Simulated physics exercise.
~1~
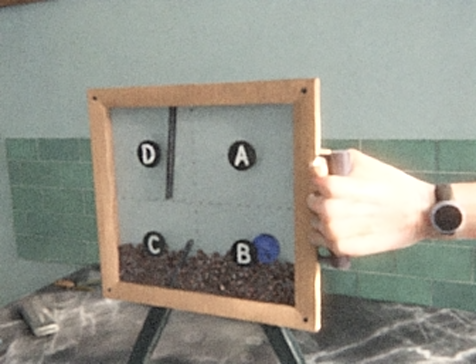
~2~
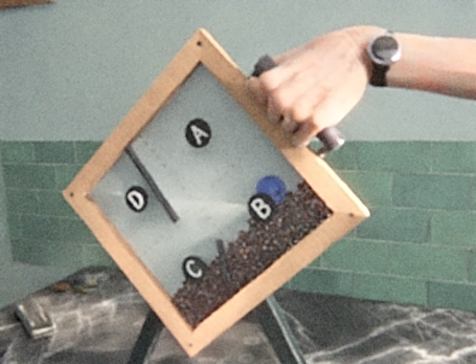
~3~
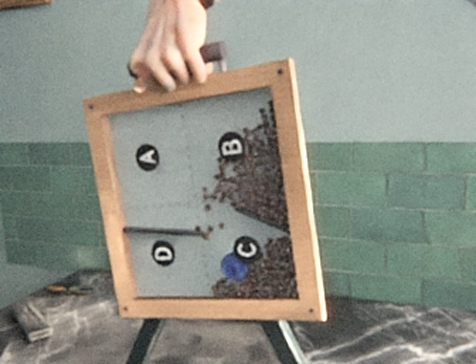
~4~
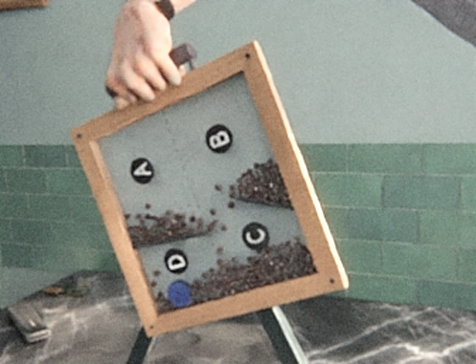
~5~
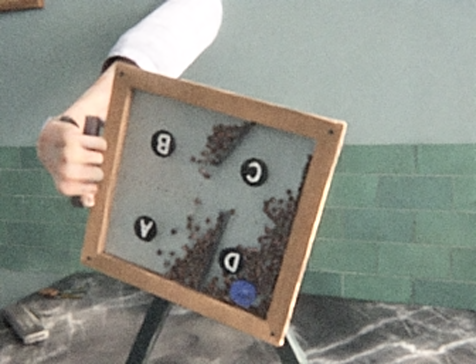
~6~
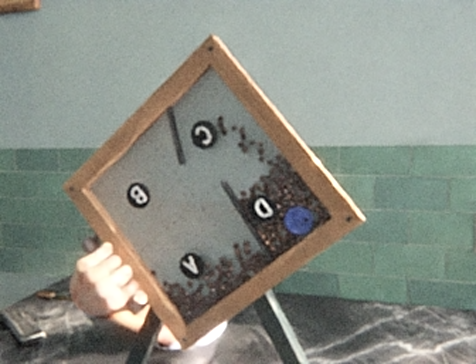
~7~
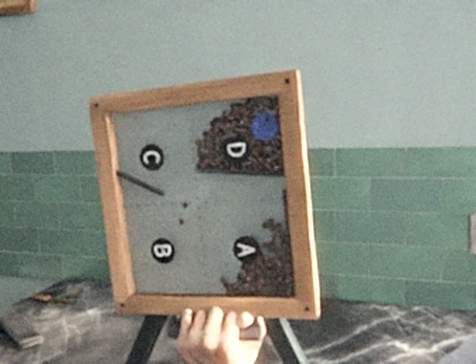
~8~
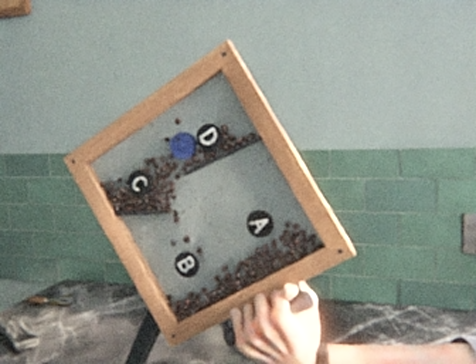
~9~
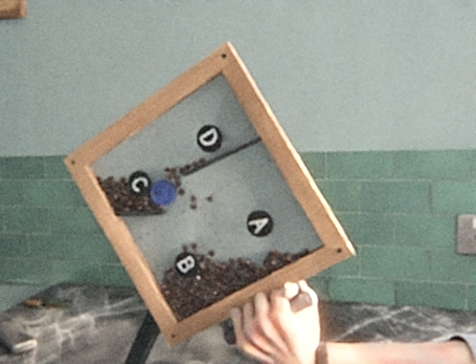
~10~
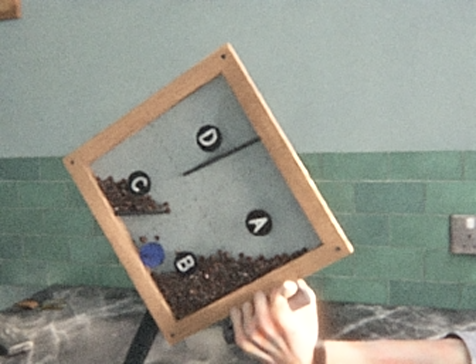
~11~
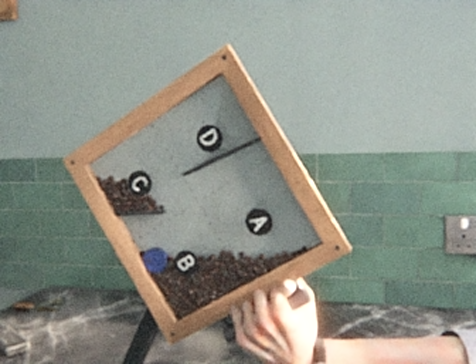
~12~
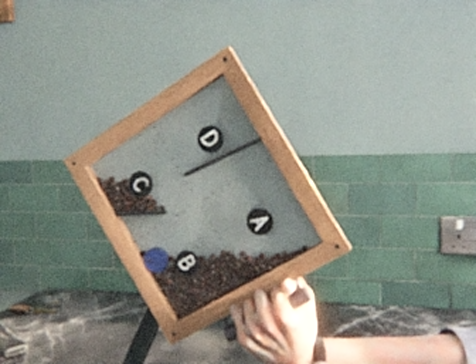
On a marble-look table, a hand turns a wooden-framed case anticlockwise, spilling dark beads and a blue disc, which settles by B.
